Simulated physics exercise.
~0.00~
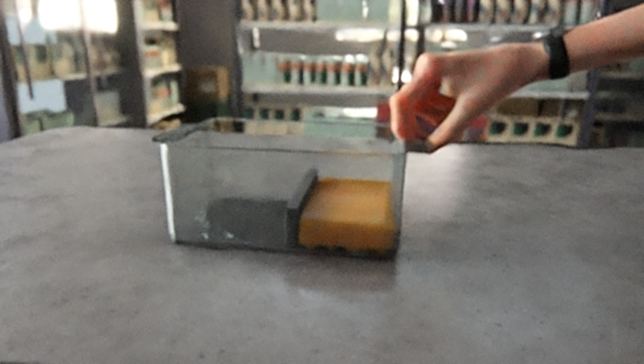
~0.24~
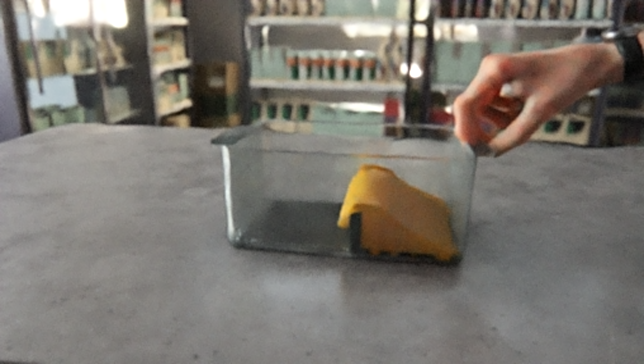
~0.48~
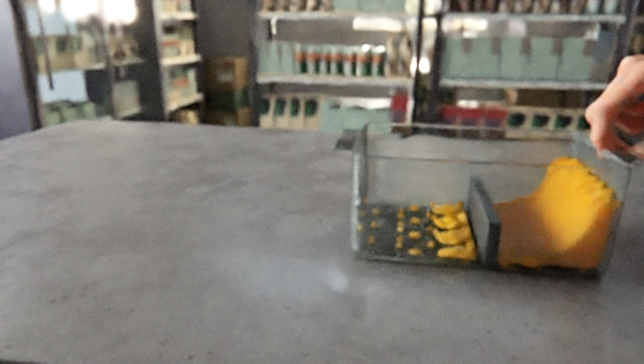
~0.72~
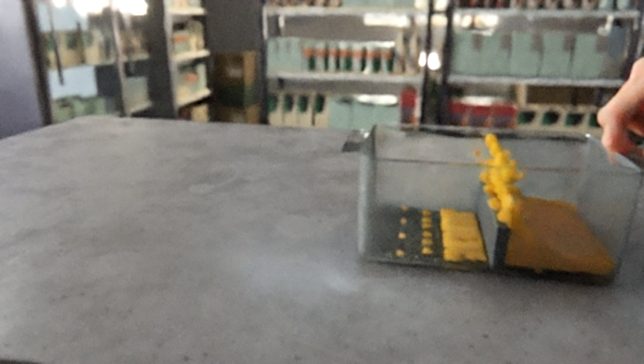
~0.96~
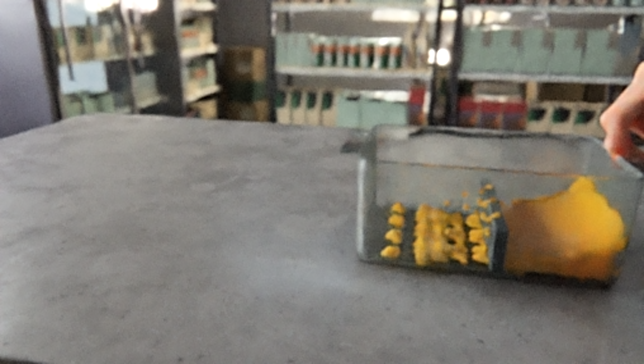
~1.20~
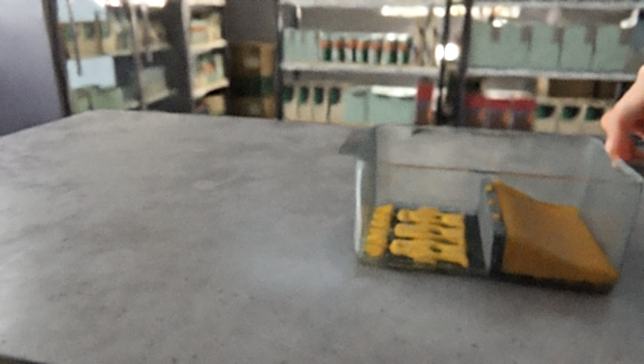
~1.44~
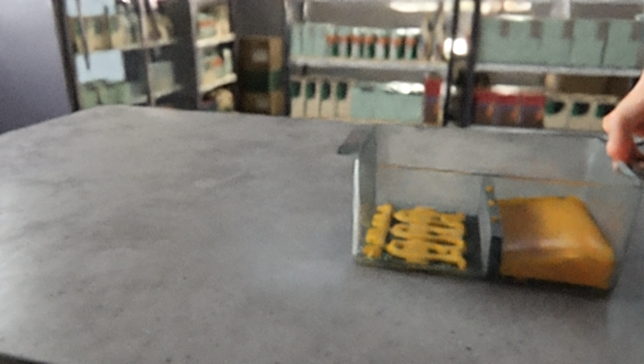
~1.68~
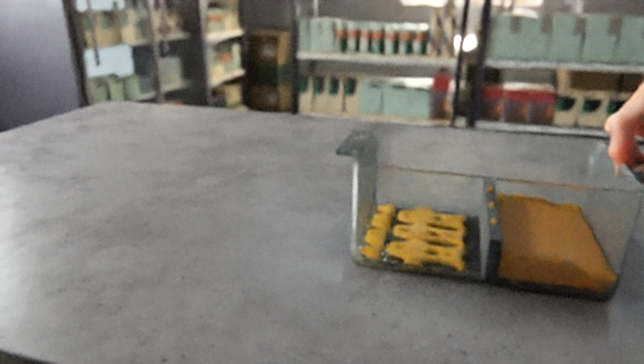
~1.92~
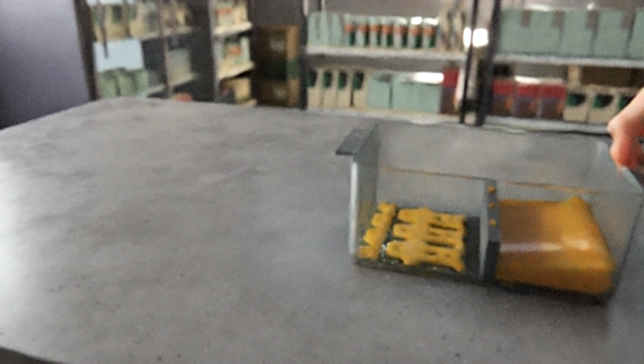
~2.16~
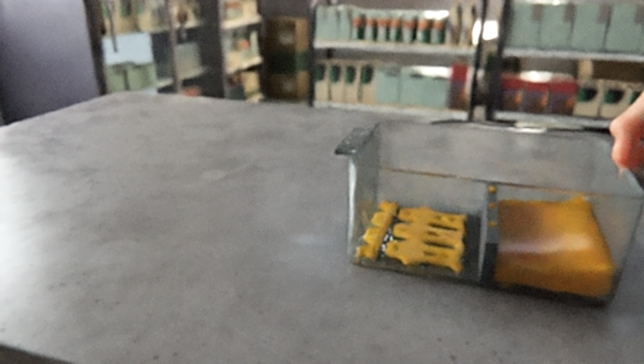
A clear box is pulled right, and some orange liquid spills left over its divider.
